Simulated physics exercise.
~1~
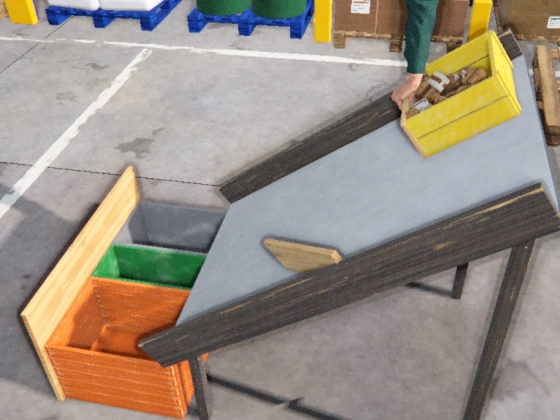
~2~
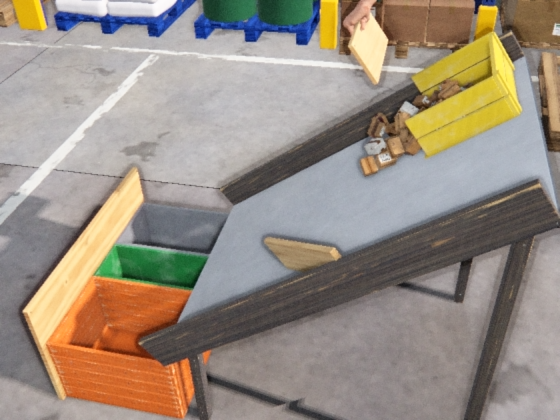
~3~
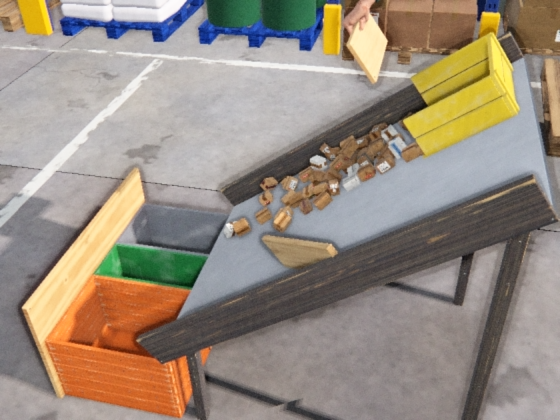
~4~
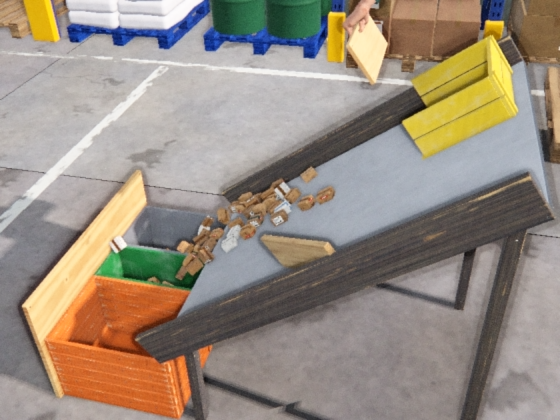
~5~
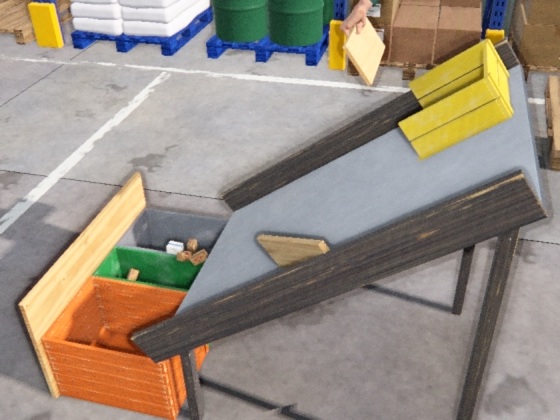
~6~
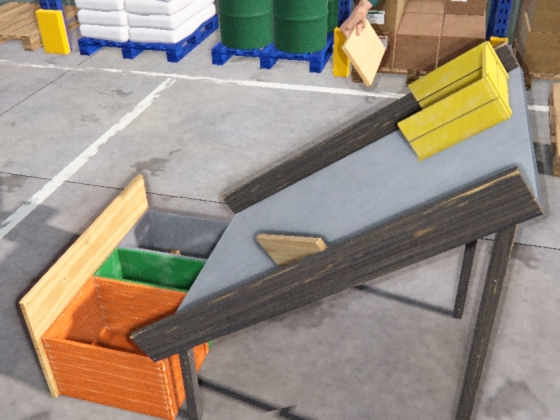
A hand in a green sleeve reaches to a yellow bin of small brown parcels at the top right of a sloping grey table, seen from above on a concrete warehouse floor. Dark boards edge the slope, a small wooden wedge sits on it, and orange, green and grey containers stand at its low left end. The hand lifts a wooden panel away and the parcels spill out. They spread and tumble down past the wedge, then drop into the green and grey containers. The slope ends empty, the orange container without parcels, the hand still holding the panel.
